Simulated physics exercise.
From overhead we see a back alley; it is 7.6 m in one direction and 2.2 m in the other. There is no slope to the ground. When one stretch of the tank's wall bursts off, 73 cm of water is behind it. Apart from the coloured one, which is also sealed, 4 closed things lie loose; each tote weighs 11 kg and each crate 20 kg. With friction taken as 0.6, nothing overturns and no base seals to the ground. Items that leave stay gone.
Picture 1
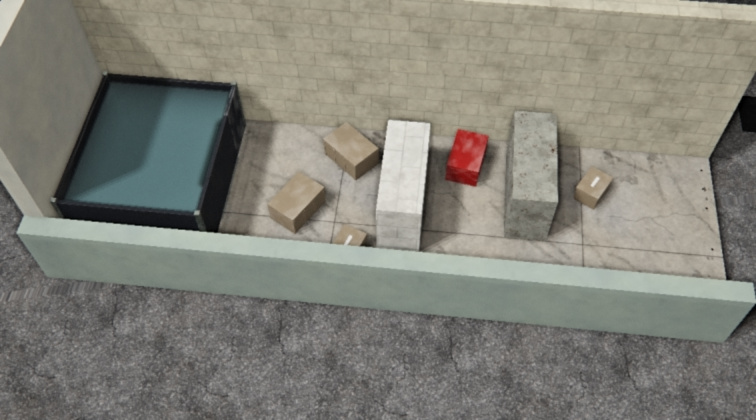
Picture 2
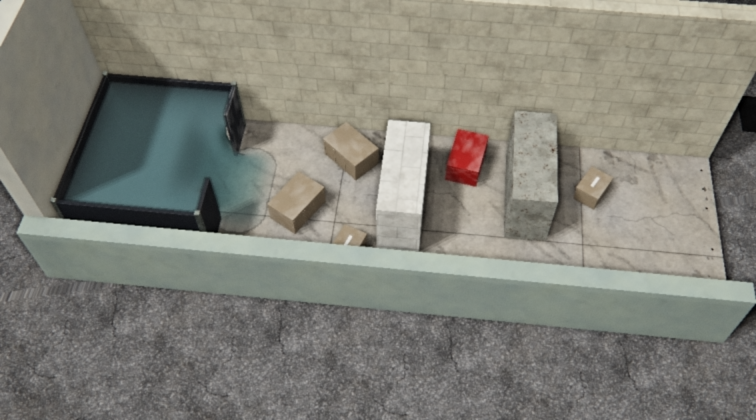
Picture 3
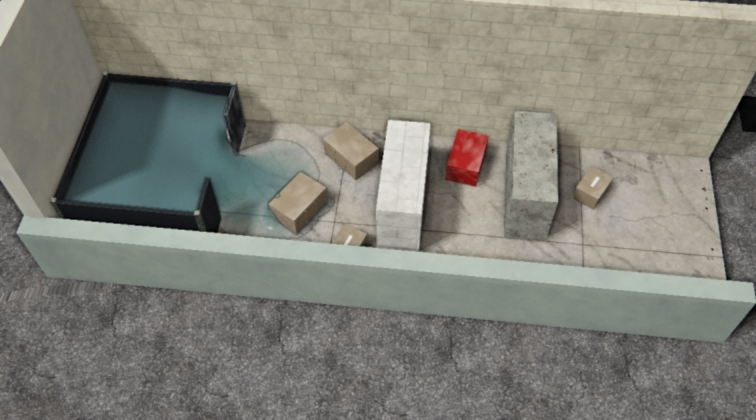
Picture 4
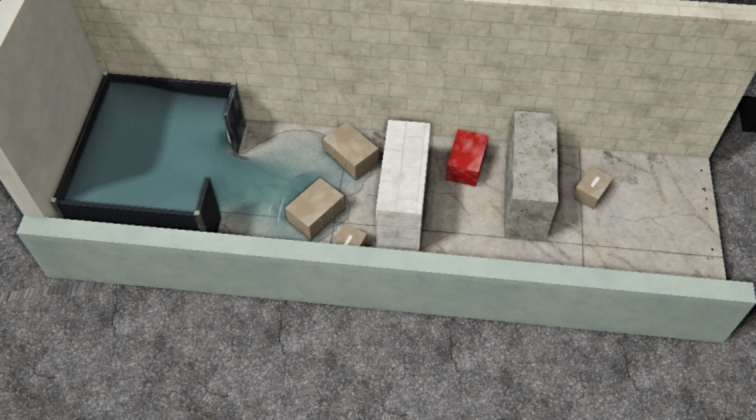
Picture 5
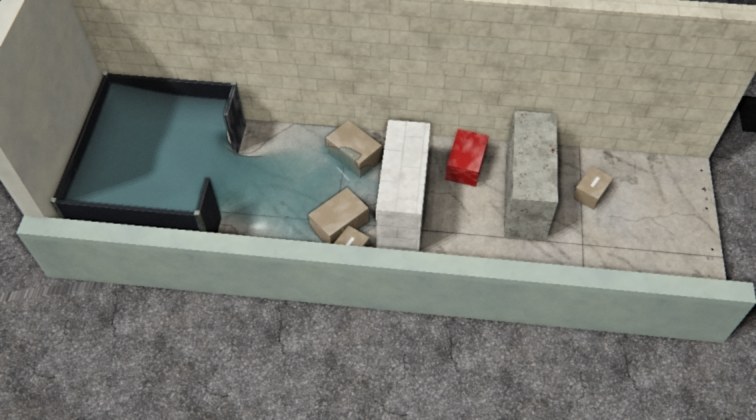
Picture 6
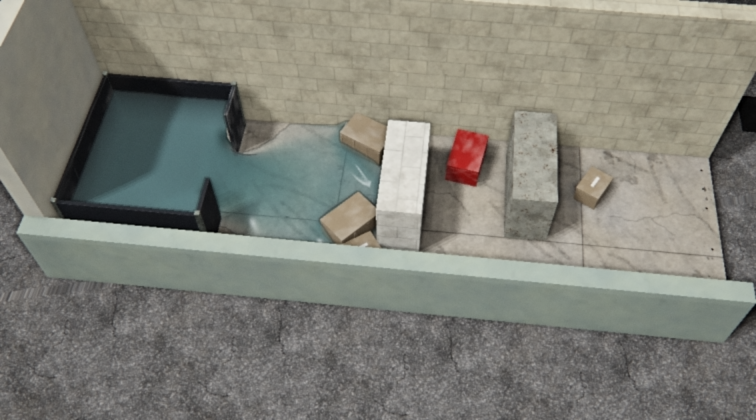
A tank's right side bursts open and water spreads rightward, pushing nearby brown boxes.
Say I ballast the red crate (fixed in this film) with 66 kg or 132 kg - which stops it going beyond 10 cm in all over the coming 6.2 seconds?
The lighter total falls short; heavier suffices.
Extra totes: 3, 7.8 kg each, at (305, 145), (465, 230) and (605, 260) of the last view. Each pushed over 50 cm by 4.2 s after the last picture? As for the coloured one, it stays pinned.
Sequence of outcomes: Crosses it, does not cross it, crosses it.
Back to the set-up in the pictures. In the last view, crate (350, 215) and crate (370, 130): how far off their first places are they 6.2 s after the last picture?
That comes to 20 cm for the first and 100 cm for the second.
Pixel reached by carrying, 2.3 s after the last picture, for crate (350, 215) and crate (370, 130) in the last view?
About (304, 226) for the first and (427, 131) for the second.
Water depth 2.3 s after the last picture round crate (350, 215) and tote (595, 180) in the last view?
Around 24 cm and 1 cm.
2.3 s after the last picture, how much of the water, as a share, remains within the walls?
Around 96 % of the water.
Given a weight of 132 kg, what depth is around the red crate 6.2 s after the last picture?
Around 9 cm.
Then, 0.6 s after the last picture the red crate would be 2 cm from its start with 66 kg and 1 cm from its start with 132 kg; 5 cm of water round it then.
Then, 2.3 s after the last picture the red crate would be 25 cm from its start with 66 kg and 1 cm from its start with 132 kg; 12 cm of water round it then.
Then, 4.2 s after the last picture the red crate would be 25 cm from its start with 66 kg and 1 cm from its start with 132 kg; 9 cm of water round it then.
Then, 6.2 s after the last picture the red crate would be 25 cm from its start with 66 kg and 1 cm from its start with 132 kg; 9 cm of water round it then.
